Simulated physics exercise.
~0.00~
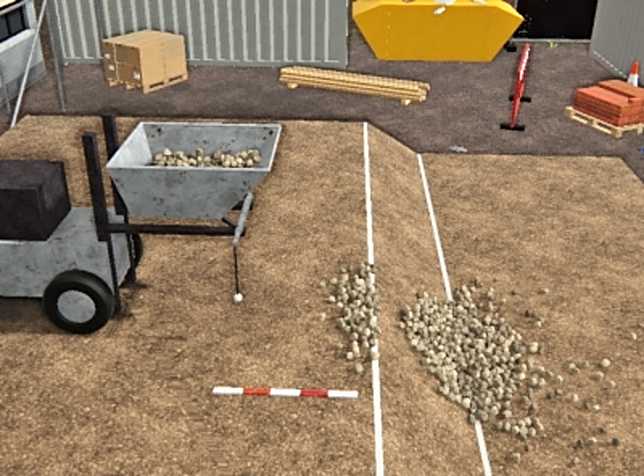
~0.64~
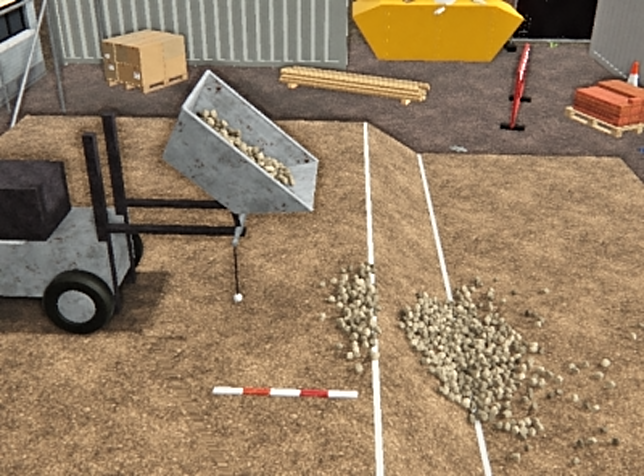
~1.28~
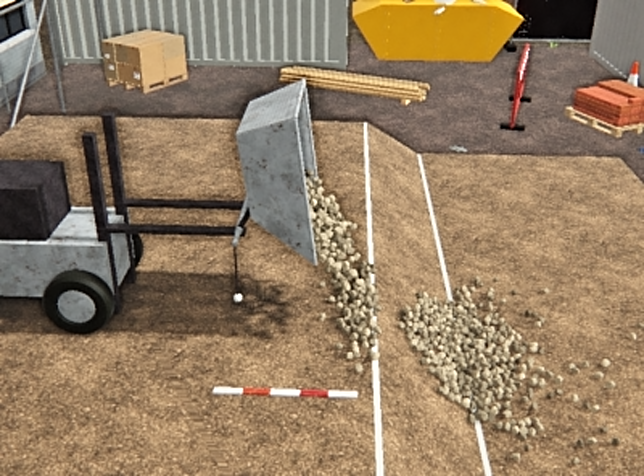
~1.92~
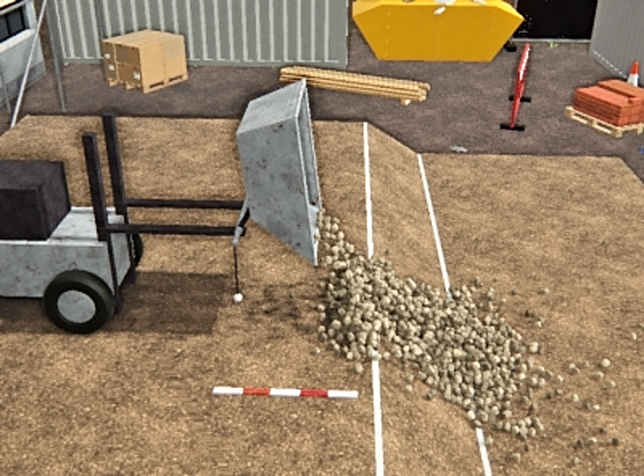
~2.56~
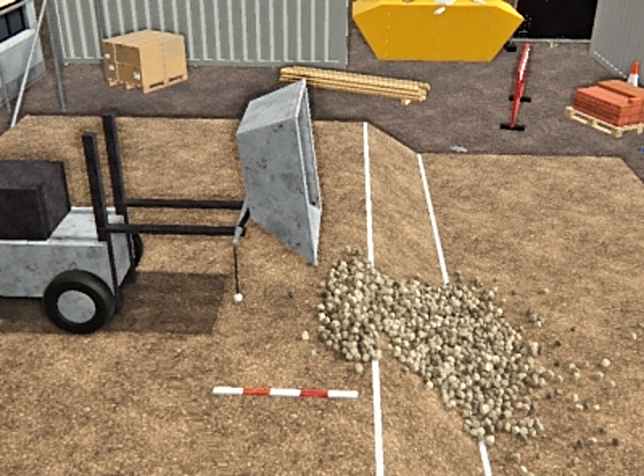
A grey metal skip full of pale crushed stones sits on the forks of a forklift at the left of a brown earth yard, seen from above. White lines mark the top and foot of a bank, where an earlier load lies loose in two patches, with a red and white staff nearby. Behind stand a yellow container, timber, boxes and bricks. The skip tips steeply to the right, and its stones slide out onto the bank's top edge. They pile up and spread down the slope, merging with the older stones, while the emptied skip stays tipped.
